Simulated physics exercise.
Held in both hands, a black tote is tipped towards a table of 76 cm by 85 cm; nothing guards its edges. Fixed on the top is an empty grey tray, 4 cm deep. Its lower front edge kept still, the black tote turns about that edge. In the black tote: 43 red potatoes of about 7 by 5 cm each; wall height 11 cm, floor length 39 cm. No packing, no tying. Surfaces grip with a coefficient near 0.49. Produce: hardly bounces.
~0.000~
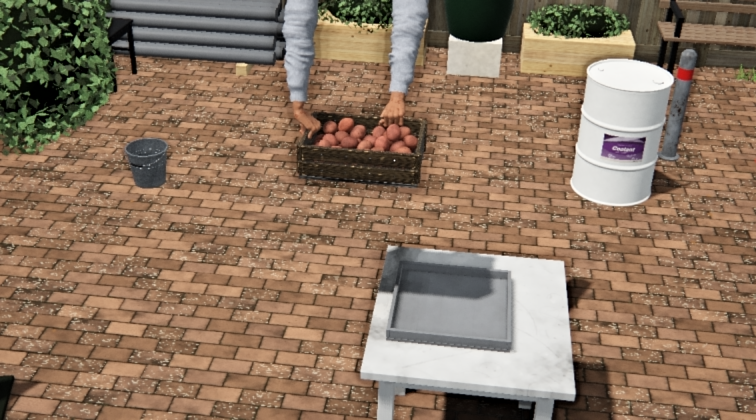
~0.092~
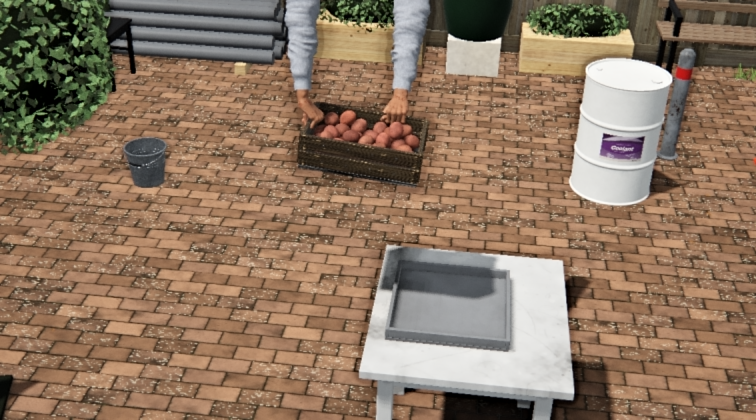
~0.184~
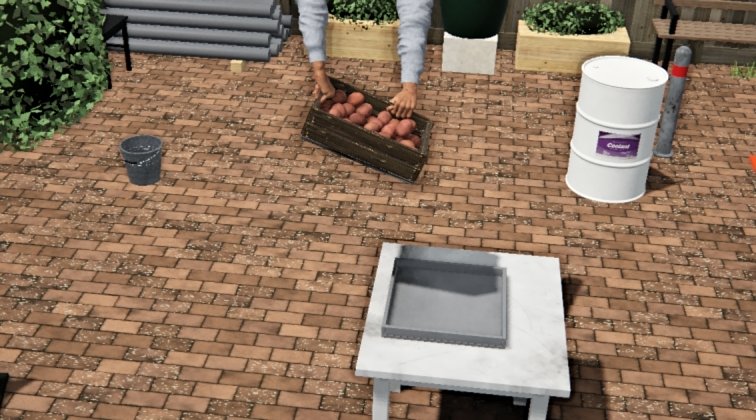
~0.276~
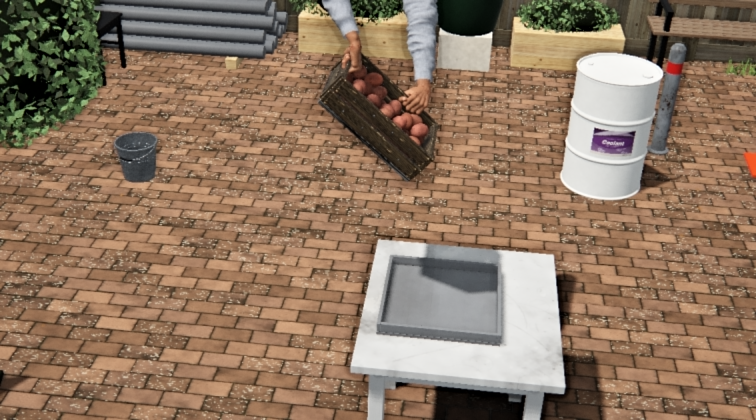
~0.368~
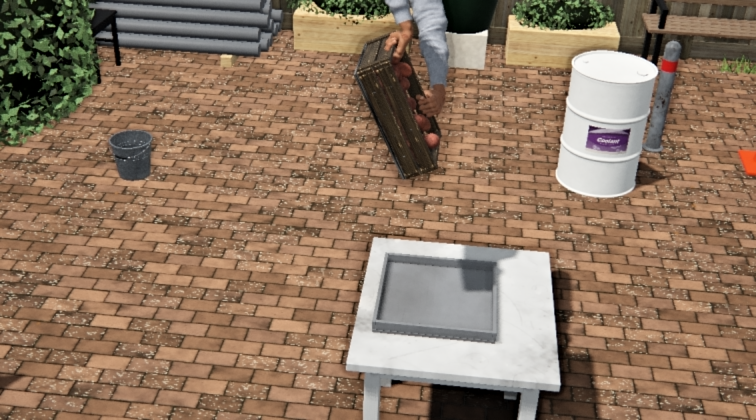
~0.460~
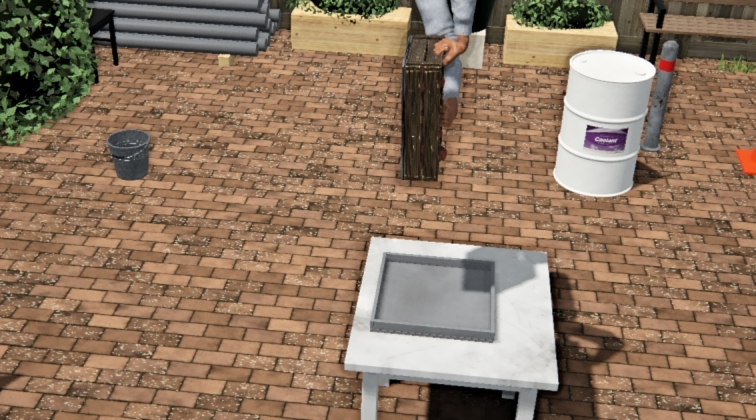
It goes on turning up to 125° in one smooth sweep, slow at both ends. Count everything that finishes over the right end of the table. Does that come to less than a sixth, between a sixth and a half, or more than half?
More than half.
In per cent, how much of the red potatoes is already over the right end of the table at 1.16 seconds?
Share: About 45 %.
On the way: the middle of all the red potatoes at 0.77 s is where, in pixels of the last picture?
At about (498, 235).
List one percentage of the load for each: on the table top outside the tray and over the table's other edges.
First place roughly 0 per cent, second place roughly 0 per cent.
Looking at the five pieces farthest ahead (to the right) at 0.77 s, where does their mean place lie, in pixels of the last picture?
They are centred near (553, 240).
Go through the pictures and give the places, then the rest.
In the first picture (places track the rim corner closest to us here), black tote (415, 154); grey tray (507, 340); tipped 0°; all still inside.
In the second picture, black tote (418, 154); tipped 6°.
In the third picture, black tote (423, 153); tipped 20°.
In the fourth picture, black tote (430, 156); tipped 41°.
In the fifth picture, black tote (436, 165); tipped 65°.
In the sixth picture, black tote (438, 177); grey tray (491, 331); tipped 88°; all still inside.
After 0.77 s, tilt 125°; 1 in the grey tray, 1 on the table top outside the tray and 41 in the air.
After 1.16 s, tilt 125°; 14 in the grey tray, 10 on the table top outside the tray and 19 over the right end of the table.
After 1.70 s, tilt 125°; 15 in the grey tray, 27 over the right end of the table and 1 over the table's other edges.
Outcome (at 2.40 s), 15 in the grey tray, 27 over the right end of the table and 1 over the table's other edges. Asked share, 27 of 43, 63 per cent.
